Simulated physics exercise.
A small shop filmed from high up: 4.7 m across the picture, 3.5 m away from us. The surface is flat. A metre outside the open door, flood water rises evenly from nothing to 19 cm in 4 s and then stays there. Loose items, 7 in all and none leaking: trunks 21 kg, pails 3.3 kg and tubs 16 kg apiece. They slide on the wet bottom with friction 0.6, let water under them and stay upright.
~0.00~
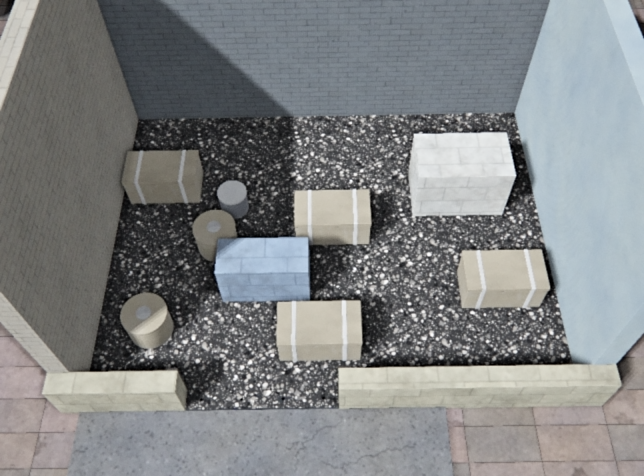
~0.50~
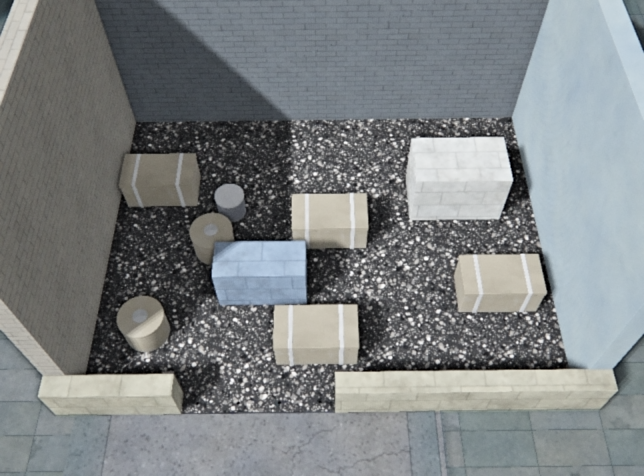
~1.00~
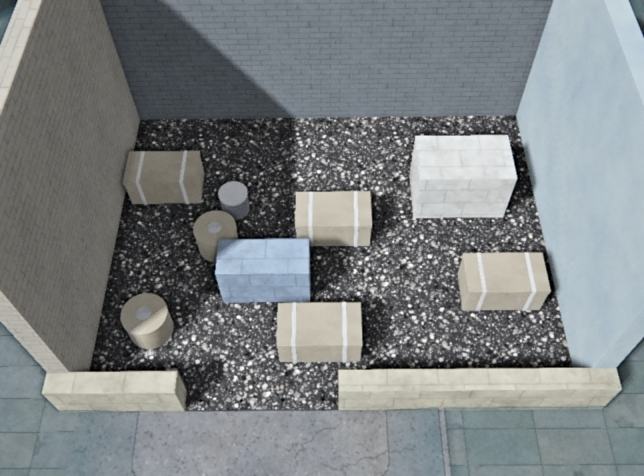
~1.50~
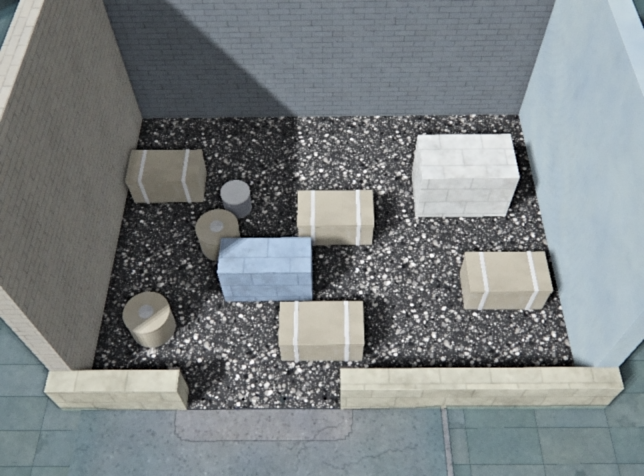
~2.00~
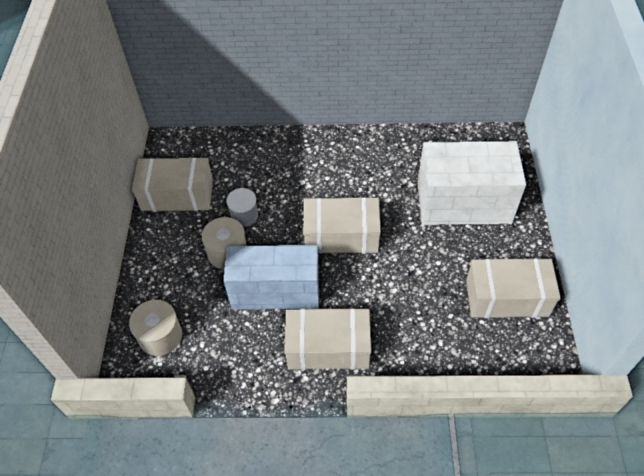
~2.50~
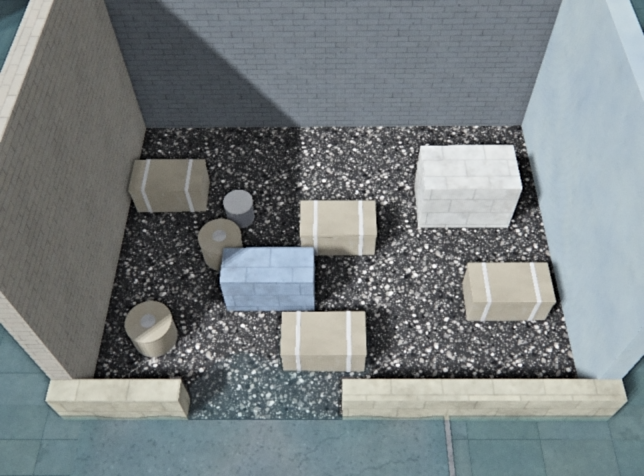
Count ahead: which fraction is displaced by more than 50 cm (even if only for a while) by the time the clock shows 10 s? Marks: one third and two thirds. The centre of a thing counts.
It is from one to two thirds.
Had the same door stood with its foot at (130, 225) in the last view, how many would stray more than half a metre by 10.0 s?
In that case 4 of them.
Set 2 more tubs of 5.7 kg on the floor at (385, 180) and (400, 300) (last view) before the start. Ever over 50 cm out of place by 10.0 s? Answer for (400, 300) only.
It is past it.
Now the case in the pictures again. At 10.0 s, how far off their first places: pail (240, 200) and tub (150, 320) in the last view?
In that order: 10 cm, 60 cm.
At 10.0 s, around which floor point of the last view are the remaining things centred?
Near (321, 239).
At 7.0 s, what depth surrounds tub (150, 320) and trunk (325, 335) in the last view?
Roughly 9 and 6 cm.
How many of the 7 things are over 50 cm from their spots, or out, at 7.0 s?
2 of them.
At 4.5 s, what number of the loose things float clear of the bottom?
At that moment 0.
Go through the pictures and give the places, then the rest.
A trunk at (319, 322) rests on the ground; a trunk at (160, 166) rests on the ground; 0.0 m2 under water; 0 of 7 have shifted, in the first frame.
A trunk at (316, 326), on the bottom; a trunk at (158, 169) rests on the ground; 0.0 m2 under water; 0 of 7 have shifted, in the second frame.
A trunk at (319, 324), on the bottom; a trunk at (162, 167), on the bottom; 0.0 m2 under water; 0 of 7 have shifted, in the third frame.
A trunk at (321, 322), on the bottom; a trunk at (164, 165), on the bottom; water covers 0.0 m2; 0 of 7 have shifted, in the fourth frame.
A trunk at (328, 330) rests on the ground; a trunk at (171, 174) rests on the ground; water covers 0.0 m2; 0 of 7 have shifted, in the fifth frame.
A trunk at (324, 333) rests on the ground; a trunk at (167, 175), on the bottom; water covers 0.5 m2; 0 of 7 have shifted, in the sixth frame.
After 3.5 s 0 of 7 are over 50 cm from their spots; 0 afloat.
After 4.5 s 0 of 7 are over 50 cm from their spots; 0 afloat.
After 7.0 s 2 of 7 are over 50 cm from their spots; 0 afloat.
After 10.0 s 3 of 7 are over 50 cm from their spots, and 3 have been at some point; 3 afloat.
